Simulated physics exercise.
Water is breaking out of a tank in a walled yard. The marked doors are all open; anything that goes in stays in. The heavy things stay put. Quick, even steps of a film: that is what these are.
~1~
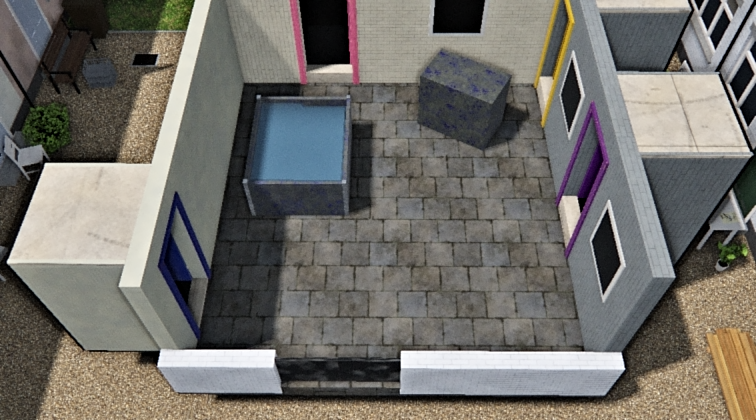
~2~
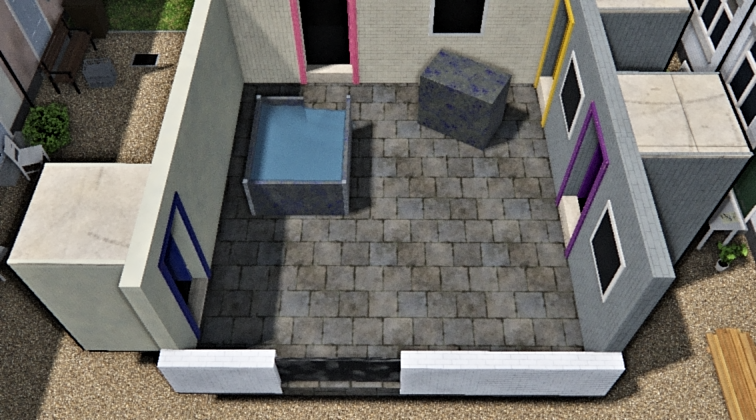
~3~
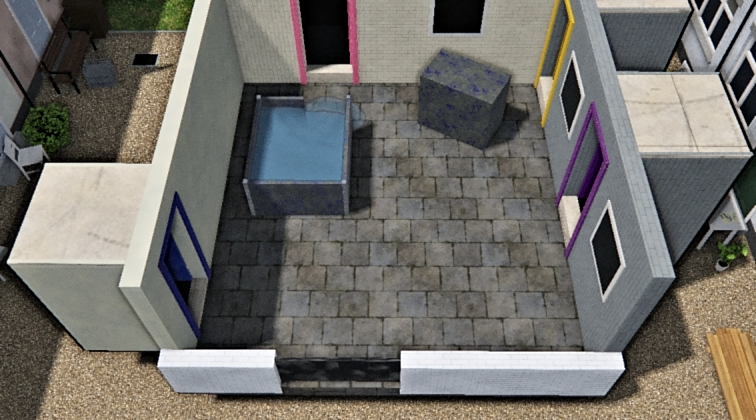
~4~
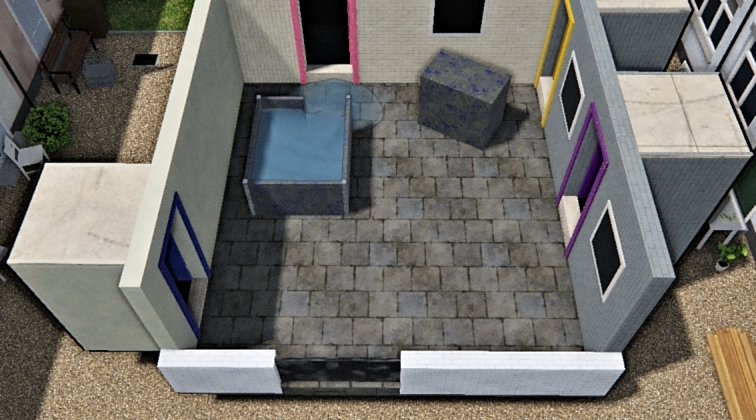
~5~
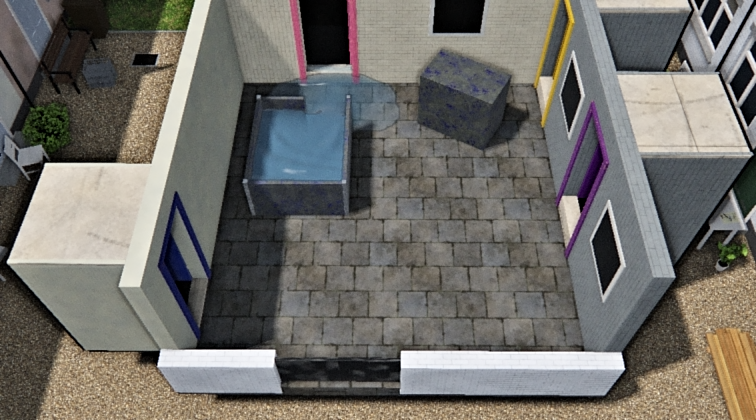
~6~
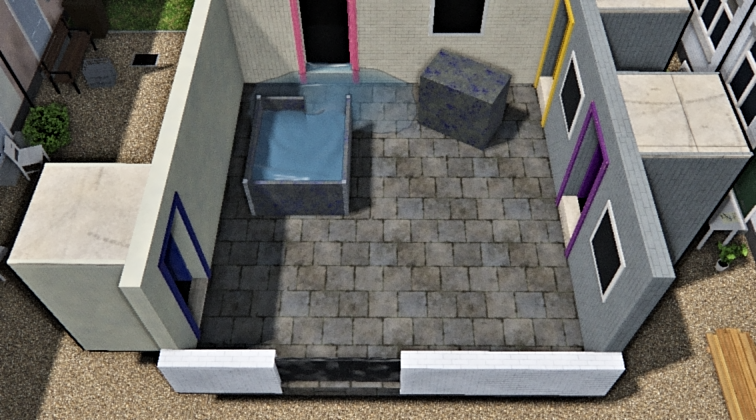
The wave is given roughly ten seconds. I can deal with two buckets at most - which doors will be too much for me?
Outcome: The blue door is going to let through no more than allowed; the yellow door is going to let through no more than allowed; the purple door is going to let through no more than allowed; the pink door is going to let through more than allowed.
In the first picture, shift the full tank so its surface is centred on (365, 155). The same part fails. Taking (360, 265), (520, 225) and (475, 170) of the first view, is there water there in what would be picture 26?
Points in turn: Not reached; inundated; inundated.
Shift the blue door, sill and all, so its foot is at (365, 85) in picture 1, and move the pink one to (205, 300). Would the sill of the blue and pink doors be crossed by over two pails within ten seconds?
Taking them in turn, the blue door crosses the limit and the pink door remains below the limit.
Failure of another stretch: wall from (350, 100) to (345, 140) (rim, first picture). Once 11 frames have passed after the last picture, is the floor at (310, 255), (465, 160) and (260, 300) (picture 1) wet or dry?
Log: Point 1 unreached; point 2 inundated; point 3 unreached.
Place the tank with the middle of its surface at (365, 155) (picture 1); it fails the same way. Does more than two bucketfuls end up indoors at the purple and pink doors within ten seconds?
Purple: Within the limit; pink: Within the limit.
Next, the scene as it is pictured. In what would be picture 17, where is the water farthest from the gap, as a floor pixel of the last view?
The wet edge reaches furthest near (531, 88).
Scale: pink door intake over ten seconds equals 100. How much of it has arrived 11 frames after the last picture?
My estimate: Close to 85 per cent.
A moment on, water covers 15 % of the floor; the blue door not reached, the yellow door not reached, the purple door not reached, the pink door over two buckets in.
Next, water covers 25 % of the floor; the blue door not reached, the yellow door wet at the sill, nothing in, the purple door not reached, the pink door far over two buckets in.
Then, water covers 50 % of the floor; the blue door wet at the sill, nothing in, the yellow door wet at the sill, nothing in, the purple door wet at the sill, nothing in, the pink door far over two buckets in.
Later, water covers 90 % of the floor; the blue door wet at the sill, nothing in, the yellow door wet at the sill, nothing in, the purple door wet at the sill, nothing in, the pink door far over two buckets in.
In the end, water covers 95 % of the floor; the blue door under two buckets in, the yellow door wet at the sill, nothing in, the purple door wet at the sill, nothing in, the pink door far over two buckets in.
